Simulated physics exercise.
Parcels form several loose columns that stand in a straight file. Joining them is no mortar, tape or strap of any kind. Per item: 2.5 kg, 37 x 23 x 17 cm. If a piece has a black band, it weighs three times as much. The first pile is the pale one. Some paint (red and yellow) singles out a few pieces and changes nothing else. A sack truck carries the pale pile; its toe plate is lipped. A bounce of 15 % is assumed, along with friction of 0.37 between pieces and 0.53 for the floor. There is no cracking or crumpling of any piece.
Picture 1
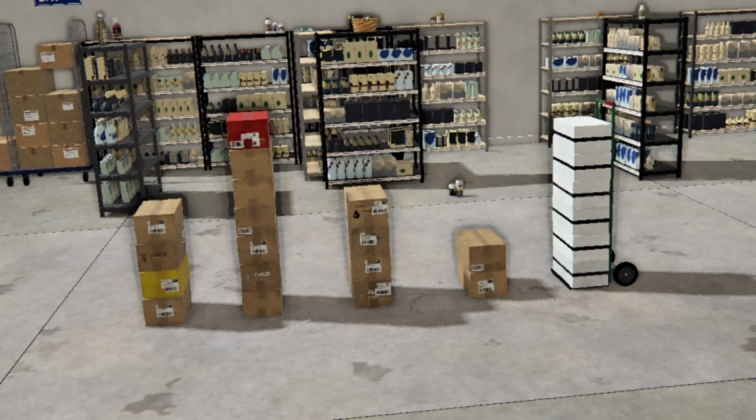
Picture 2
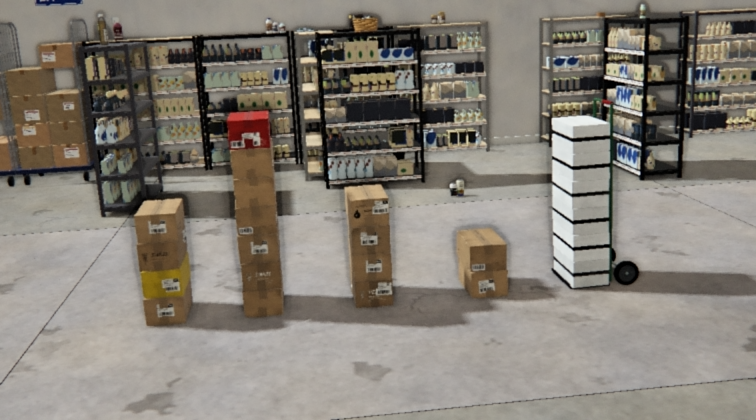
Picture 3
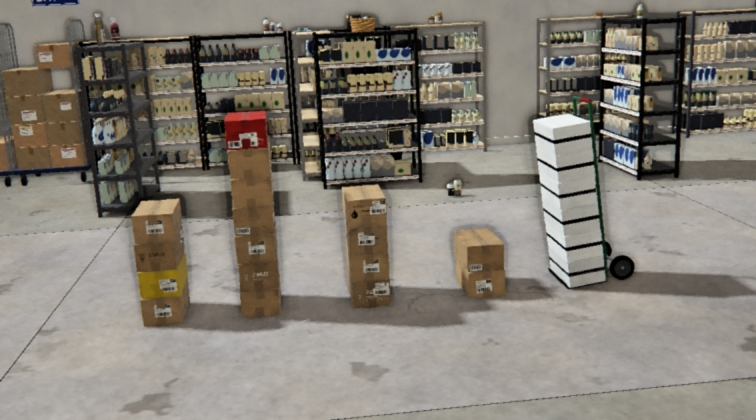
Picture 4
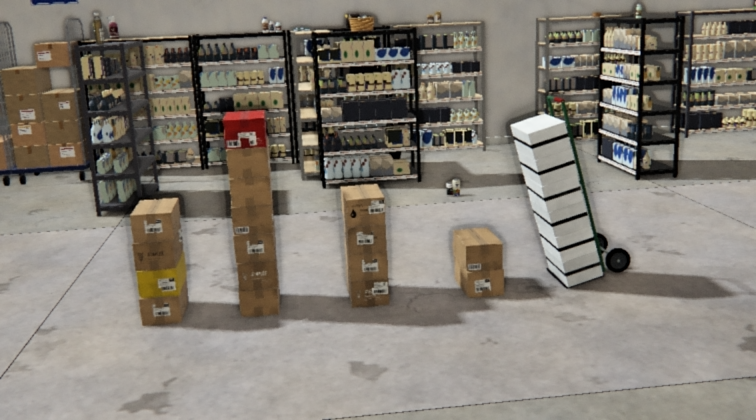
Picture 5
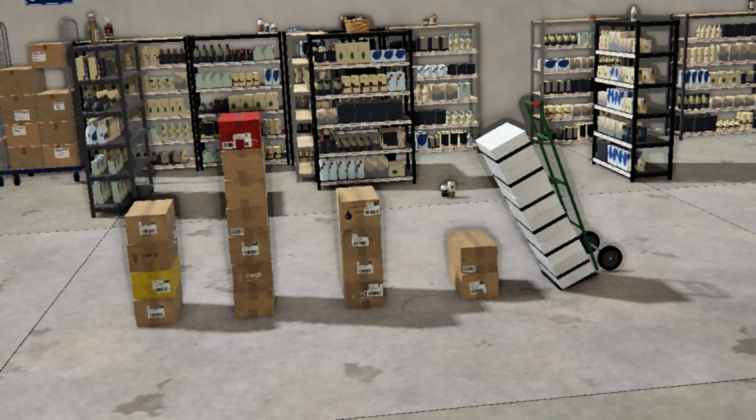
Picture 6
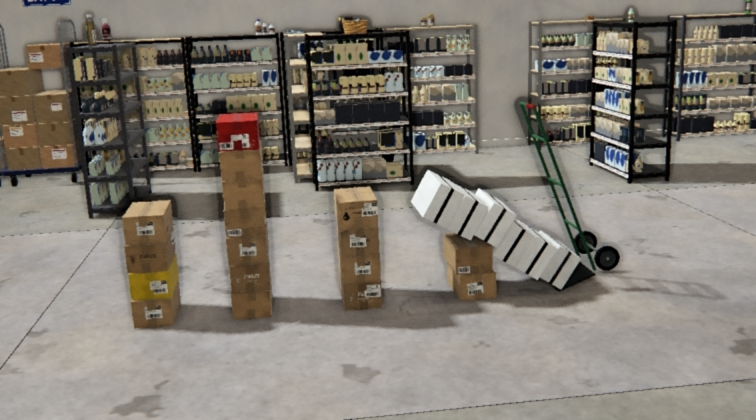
A stack of white boxes on a green hand truck tilting left, then slumping forward onto the short stack of brown cartons.
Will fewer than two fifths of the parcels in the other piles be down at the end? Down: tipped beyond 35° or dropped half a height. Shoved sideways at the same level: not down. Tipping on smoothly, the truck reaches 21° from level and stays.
Yes.
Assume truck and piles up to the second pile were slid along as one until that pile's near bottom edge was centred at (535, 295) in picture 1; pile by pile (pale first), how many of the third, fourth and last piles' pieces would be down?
Pile by pile, third 0, fourth 0, last 0.
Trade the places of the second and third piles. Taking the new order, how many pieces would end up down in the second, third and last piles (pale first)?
Second 3, third 1, last 0.
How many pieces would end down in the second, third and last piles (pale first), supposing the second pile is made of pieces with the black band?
Then the second pile would have 0 down, the third 3, and the last 0.
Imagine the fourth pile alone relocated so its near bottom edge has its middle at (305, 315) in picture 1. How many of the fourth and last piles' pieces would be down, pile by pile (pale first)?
In that case the fourth pile would have 0 down and the last 0.
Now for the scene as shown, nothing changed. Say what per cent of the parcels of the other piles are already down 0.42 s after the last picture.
By then, 5 per cent.
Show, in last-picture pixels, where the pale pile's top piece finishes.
Resting point in the last picture: Around (380, 281).
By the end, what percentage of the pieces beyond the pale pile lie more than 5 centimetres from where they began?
30 in a hundred end up shifted.
Then, 0.14 s after the last picture, 6 of the pale pile down; none of the 17 other parcels down, 2 disturbed.
Then, 0.42 s after the last picture, 6 of the pale pile down; 1 of the 17 other parcels down.
At rest, 6 of the pale pile down; 3 of the 17 other parcels down; red parcel unmoved; yellow parcel unmoved. That is 18 per cent. As the last picture would show them, middles, red parcel near (238, 132), yellow parcel near (155, 276).
